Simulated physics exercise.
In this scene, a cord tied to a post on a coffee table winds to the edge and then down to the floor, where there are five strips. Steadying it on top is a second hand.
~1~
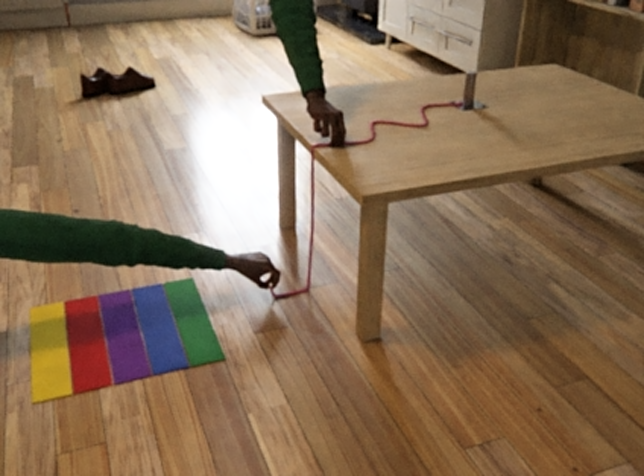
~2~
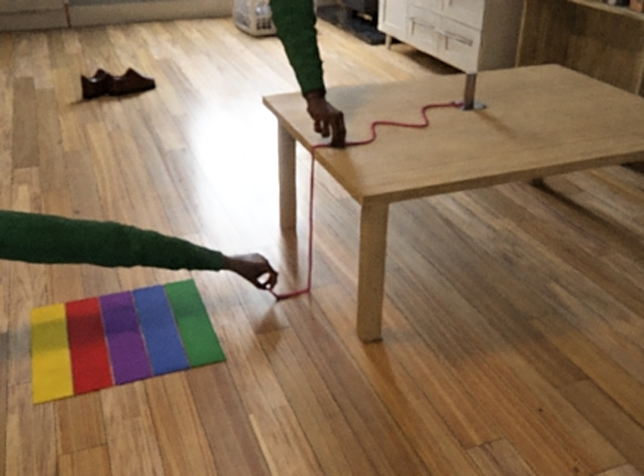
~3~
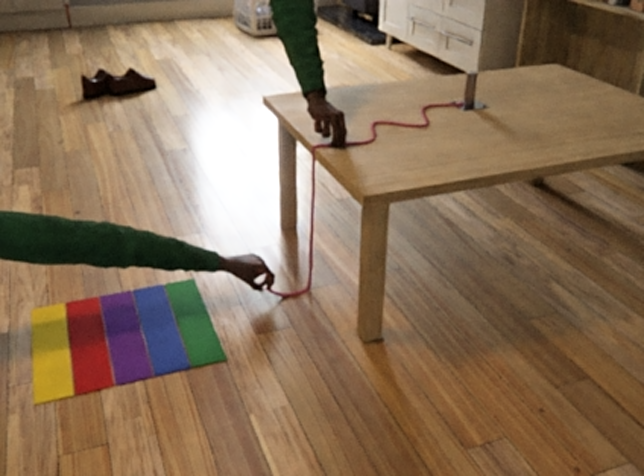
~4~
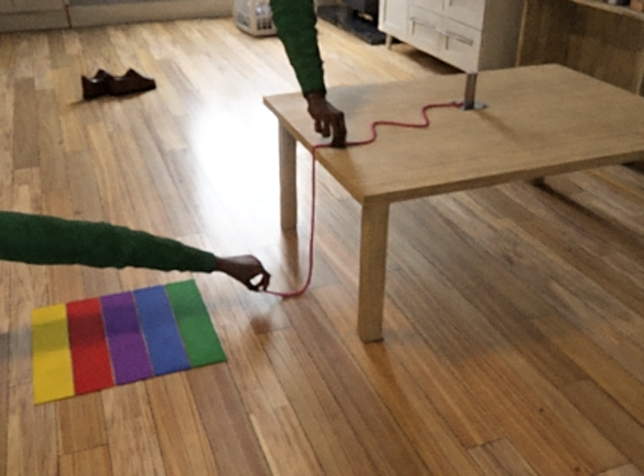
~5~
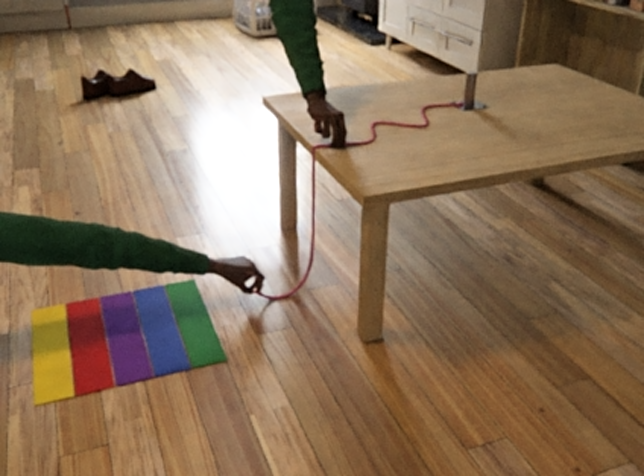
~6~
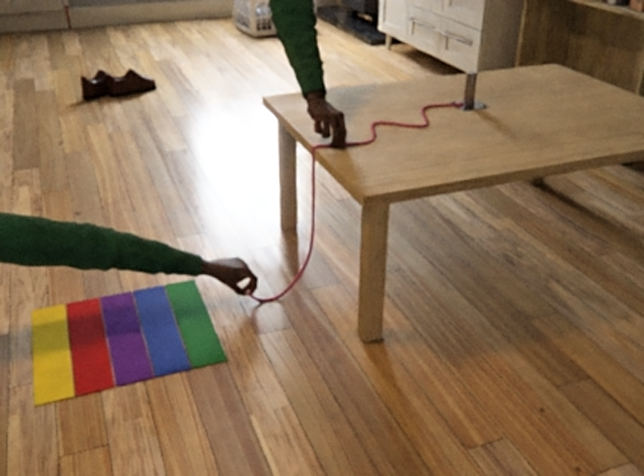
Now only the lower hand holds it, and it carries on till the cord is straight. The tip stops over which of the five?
Over the red strip.
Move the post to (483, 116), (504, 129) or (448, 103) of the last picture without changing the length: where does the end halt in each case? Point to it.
Try by try, around (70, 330), (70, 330) and (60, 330).
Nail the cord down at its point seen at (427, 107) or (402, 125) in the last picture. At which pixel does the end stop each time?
First try near (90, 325), second near (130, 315).
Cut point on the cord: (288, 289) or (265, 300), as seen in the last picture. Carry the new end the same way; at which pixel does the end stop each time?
Taking them in turn, near (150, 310) and near (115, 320).
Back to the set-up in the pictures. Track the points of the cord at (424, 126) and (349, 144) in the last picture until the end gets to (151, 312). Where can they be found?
(388, 123) and (301, 174), approximately.
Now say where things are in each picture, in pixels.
The first picture shows end (271, 286); green (203, 346); blue (166, 354); purple (129, 362); red (91, 371); yellow (51, 379).
The second picture shows end (268, 287); cord through (430, 106) (420, 126) (373, 131) (325, 145) (311, 212) (310, 275).
The third picture shows end (265, 288).
The fourth picture shows end (261, 289); cord through (431, 106) (420, 126) (374, 131) (326, 145) (313, 212) (310, 275).
The fifth picture shows end (255, 291).
The sixth picture shows end (249, 292); cord through (430, 106) (420, 126) (374, 132) (326, 146) (313, 212) (299, 275).
Soon after, end near (151, 312); over blue.
Then, end near (108, 321); over purple.
At full stretch, end near (83, 326); over red. The red one.
